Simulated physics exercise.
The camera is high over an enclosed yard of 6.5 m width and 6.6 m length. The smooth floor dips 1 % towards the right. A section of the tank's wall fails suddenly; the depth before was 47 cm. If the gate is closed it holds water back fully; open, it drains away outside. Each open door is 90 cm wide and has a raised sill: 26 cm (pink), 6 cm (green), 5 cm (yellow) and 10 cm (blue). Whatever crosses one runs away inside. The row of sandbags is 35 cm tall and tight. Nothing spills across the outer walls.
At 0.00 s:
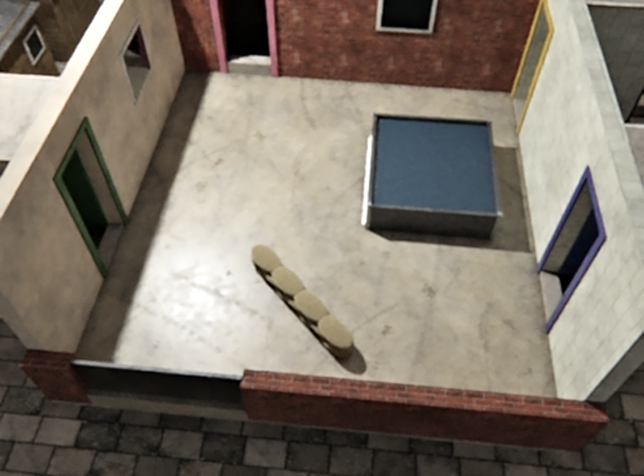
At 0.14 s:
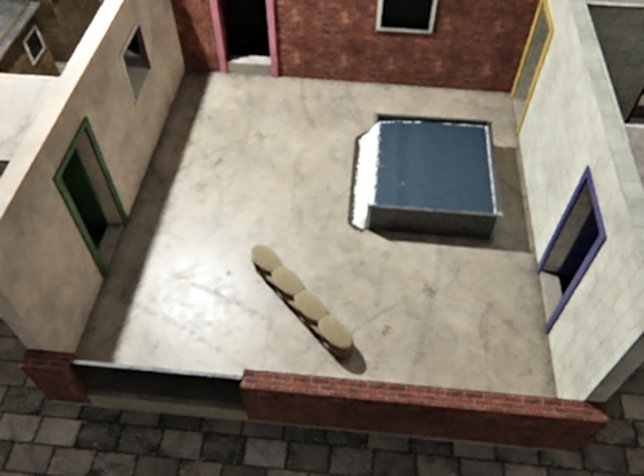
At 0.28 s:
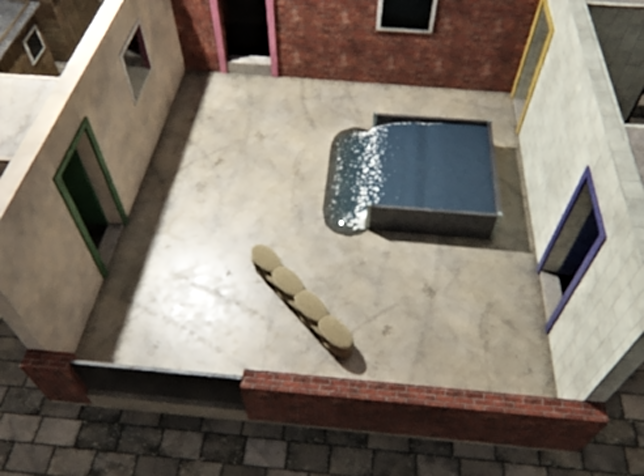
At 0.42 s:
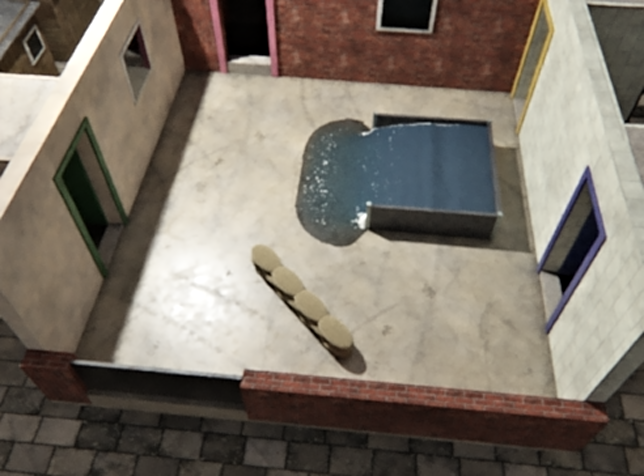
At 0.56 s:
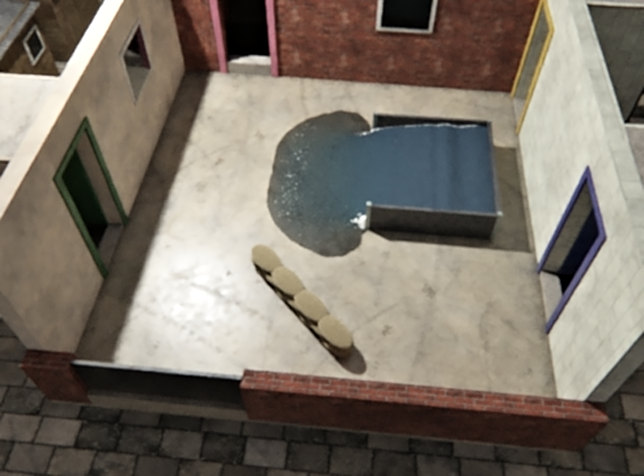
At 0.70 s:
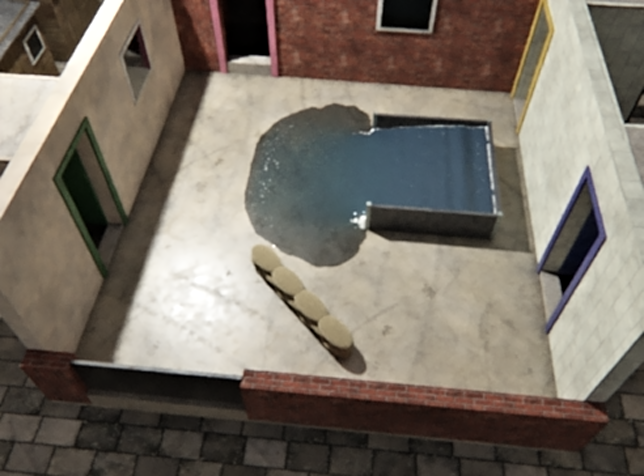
Water pours from the open left side of a dark, blue-topped rectangular tank at the right of a walled yard, seen from high above by a still camera. A pink-framed doorway stands at the back, a green one at left, yellow and purple ones at right, and a slanting tan barrier on the pale floor. The sparkling sheet fans out leftward into a wide, rounded pool, nearing the barrier's upper end.
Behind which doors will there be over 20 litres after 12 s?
Door by door: At the pink door it stays under the limit; at the green door it exceeds the limit; at the yellow door it passes the limit; at the blue door it keeps below the limit.
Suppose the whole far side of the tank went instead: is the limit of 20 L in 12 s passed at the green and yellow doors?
Against that limit: Green under, yellow above.
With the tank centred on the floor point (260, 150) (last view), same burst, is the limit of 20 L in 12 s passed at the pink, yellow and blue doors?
Then: Pink not over, yellow over, blue below.
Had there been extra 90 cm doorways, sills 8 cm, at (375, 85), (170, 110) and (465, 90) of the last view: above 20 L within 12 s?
In that order: Not over, past it, not over.
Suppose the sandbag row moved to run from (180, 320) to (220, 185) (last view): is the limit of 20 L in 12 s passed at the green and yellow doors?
Against that limit: Green under, yellow above.
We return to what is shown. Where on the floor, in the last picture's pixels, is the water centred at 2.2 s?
Around (310, 174).
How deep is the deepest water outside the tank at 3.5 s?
Up to some 24 cm.
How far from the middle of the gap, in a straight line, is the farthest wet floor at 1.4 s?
Some 3.8 m out.
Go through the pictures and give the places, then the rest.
The tank at (432, 164) is whole and still, 47 cm deep, in the first frame.
Water pours out at (373, 173) and has run 1.1 m, to (365, 136); typically 9 cm deep outside, 47 cm at the tank's back, in the second frame.
The front is at (352, 131), 1.2 m from the gap at (372, 174); 1.3 m2 of floor is under water; 47 cm left at the back of the tank, in the third frame.
Water pours out at (372, 175) and has run 1.5 m, to (315, 232); typically 7 cm deep outside, 47 cm at the tank's back, in the fourth frame.
Water pours out at (372, 175) and has run 1.8 m, to (279, 220); typically 6 cm deep outside, 47 cm at the tank's back, in the fifth frame.
The front is at (285, 121), 2.1 m from the gap at (372, 175); 5.2 m2 of floor is under water; 44 cm left at the back of the tank, in the sixth frame.
After 1.4 s water covers 30 % of the floor and is deepest (19 cm) near (357, 195); pink door not reached, green door not reached, yellow door not reached, blue door not reached.
After 2.2 s water covers 45 % of the floor and is deepest (22 cm) near (160, 164); pink door 8 cm at the sill, 0 L in, green door 10 cm at the sill, 0 L in, yellow door not reached, blue door not reached.
After 3.5 s water covers 50 % of the floor and is deepest (24 cm) near (176, 96); pink door 15 cm at the sill, 0 L in, green door 14 cm at the sill, 31 L in, yellow door not reached, blue door not reached.
After 7.0 s water covers 75 % of the floor and is deepest (10 cm) near (316, 361); pink door 6 cm at the sill, 0 L in, green door 5 cm at the sill, 54 L in, yellow door 4 cm at the sill, 0 L in, blue door not reached.
After 12.0 s water covers 90 % of the floor and is deepest (11 cm) near (525, 234); pink door 2 cm at the sill, 0 L in, green door 2 cm at the sill, 55 L in, yellow door 8 cm at the sill, 64 L in, blue door 7 cm at the sill, 0 L in.
